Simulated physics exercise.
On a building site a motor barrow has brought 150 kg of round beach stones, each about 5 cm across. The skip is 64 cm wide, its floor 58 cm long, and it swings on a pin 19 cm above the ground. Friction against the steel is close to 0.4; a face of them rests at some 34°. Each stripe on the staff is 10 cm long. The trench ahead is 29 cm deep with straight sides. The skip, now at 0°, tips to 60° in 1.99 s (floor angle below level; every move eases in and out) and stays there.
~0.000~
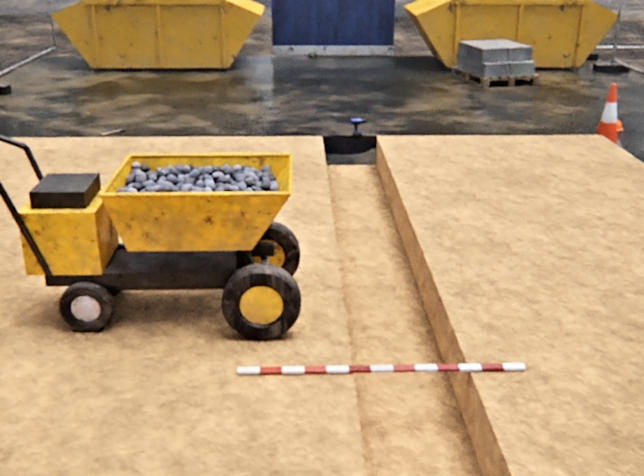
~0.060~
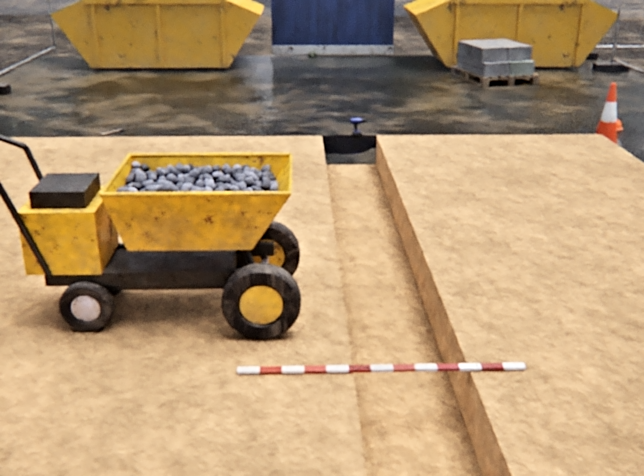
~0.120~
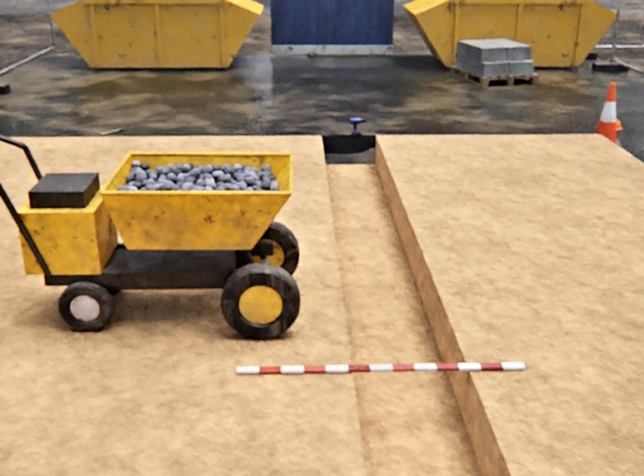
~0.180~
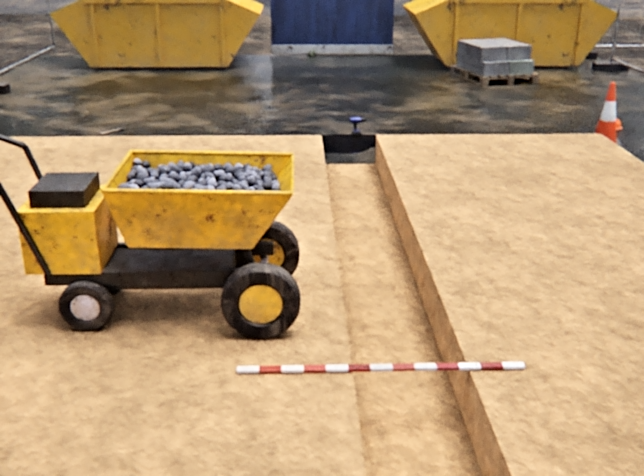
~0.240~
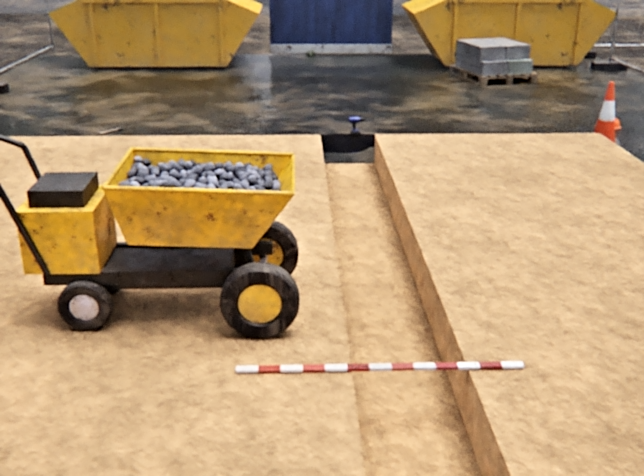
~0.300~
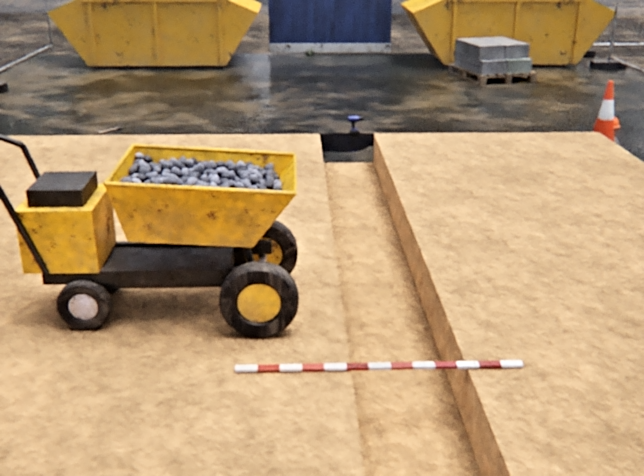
The yellow skip of a small motor barrow, heaped with round grey stones, sits level at first beside a straight-sided trench. It then tilts very slightly, its rear edge rising a little toward the right-hand lip, while the wheels stay put and the stones barely shift.
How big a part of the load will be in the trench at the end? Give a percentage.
Roughly 75 per cent ends in the trench.
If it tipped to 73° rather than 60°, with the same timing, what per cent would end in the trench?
In that case some 100 per cent.
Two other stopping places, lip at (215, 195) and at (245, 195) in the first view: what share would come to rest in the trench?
First some 55, then 75 per cent.
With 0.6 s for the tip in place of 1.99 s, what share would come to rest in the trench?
In that case some 50 per cent.
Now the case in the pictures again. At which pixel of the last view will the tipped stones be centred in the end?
Around (400, 345).
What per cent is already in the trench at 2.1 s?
Some 30 per cent.
After 1.5 s the floor is at 51°; 100 % in the skip; the foremost stones are at (372, 230).
After 2.1 s the floor is at 60°; 68 % in the skip, 32 % in the trench; the foremost stones are at (436, 317).
After 2.4 s the floor is at 60°; 49 % in the skip, 51 % in the trench; the foremost stones are at (460, 336).
After 4.4 s the floor is at 60°; 25 % in the skip, 75 % in the trench; the foremost stones are at (473, 334).
